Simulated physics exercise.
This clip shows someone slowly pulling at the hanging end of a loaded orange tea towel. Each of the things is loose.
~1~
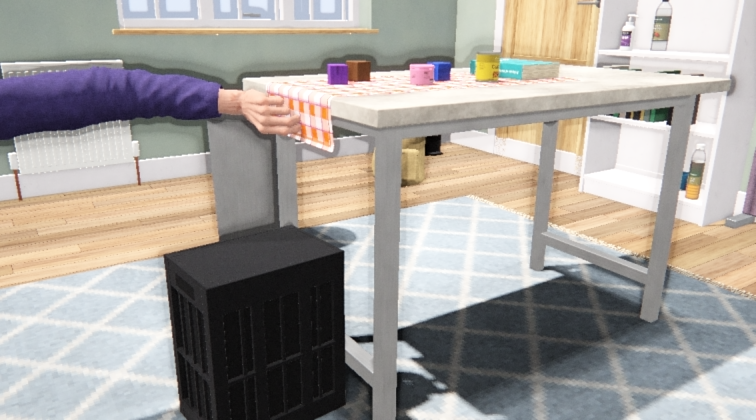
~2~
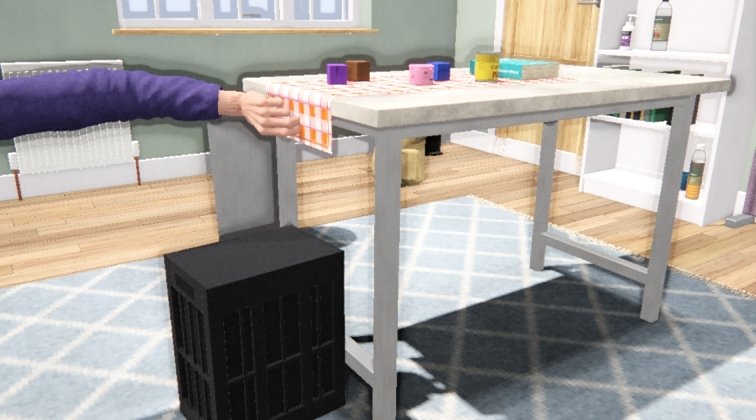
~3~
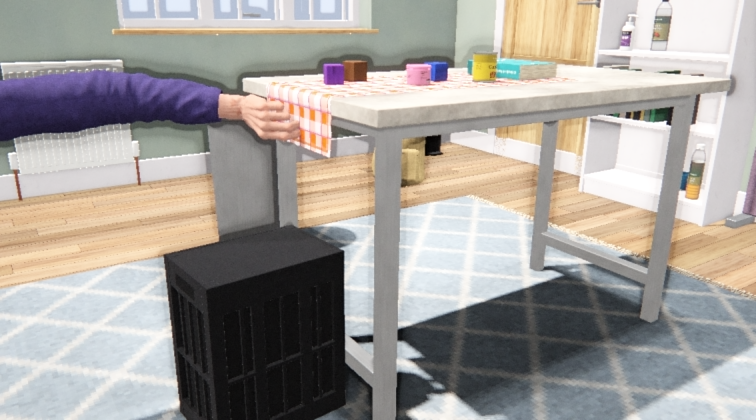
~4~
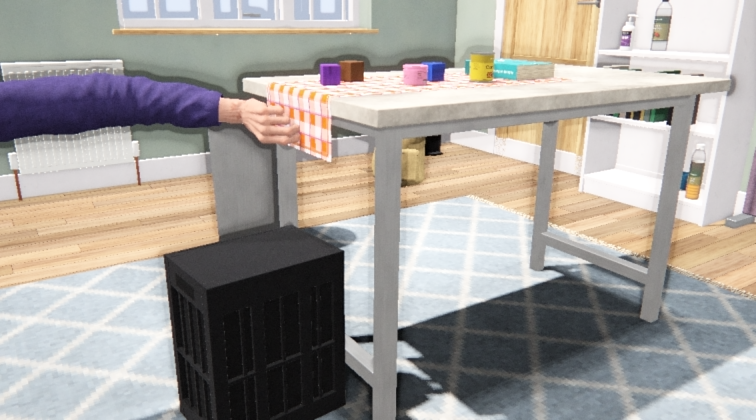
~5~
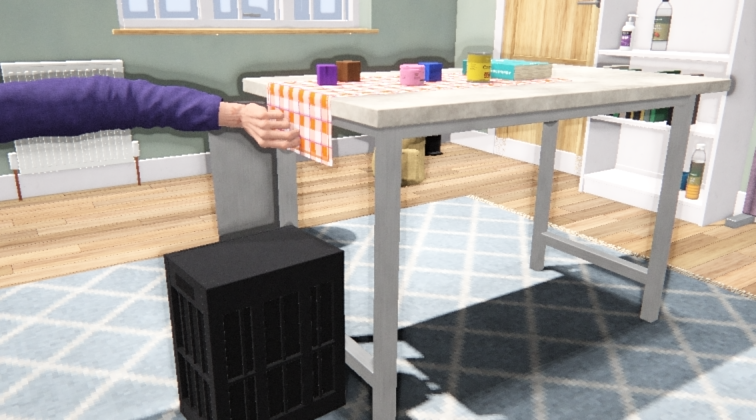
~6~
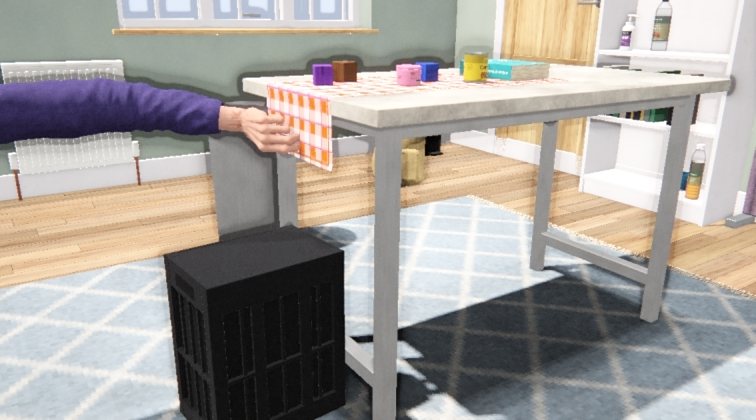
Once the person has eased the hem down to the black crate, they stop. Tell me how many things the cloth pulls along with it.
It pulls along two.
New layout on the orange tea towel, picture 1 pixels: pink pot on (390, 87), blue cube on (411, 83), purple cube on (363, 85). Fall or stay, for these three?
The pink pot comes down; the blue cube does not fall; the purple cube is carried off.
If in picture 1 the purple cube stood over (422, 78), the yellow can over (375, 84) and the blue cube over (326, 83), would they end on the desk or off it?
The purple cube keeps its place on top, the yellow can is carried off, the blue cube falls.
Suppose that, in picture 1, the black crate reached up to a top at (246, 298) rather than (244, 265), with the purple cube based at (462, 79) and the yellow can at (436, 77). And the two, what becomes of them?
Outcome for the purple cube: It stays. Outcome for the yellow can: It stays.
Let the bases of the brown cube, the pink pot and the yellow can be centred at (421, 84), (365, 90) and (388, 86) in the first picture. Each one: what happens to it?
The brown cube stays put, the pink pot topples down, and the yellow can topples down.
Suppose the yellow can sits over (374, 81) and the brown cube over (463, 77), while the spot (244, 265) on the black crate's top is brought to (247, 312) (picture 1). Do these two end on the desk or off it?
As for the yellow can, it leaves the top; as for the brown cube, it holds its spot.
Soon after, hem near (297, 201); purple cube gone.
After that, hem on the crate; purple cube and brown cube gone.
In the end, hem on the crate; purple cube and brown cube gone. The count of fallen things is two.
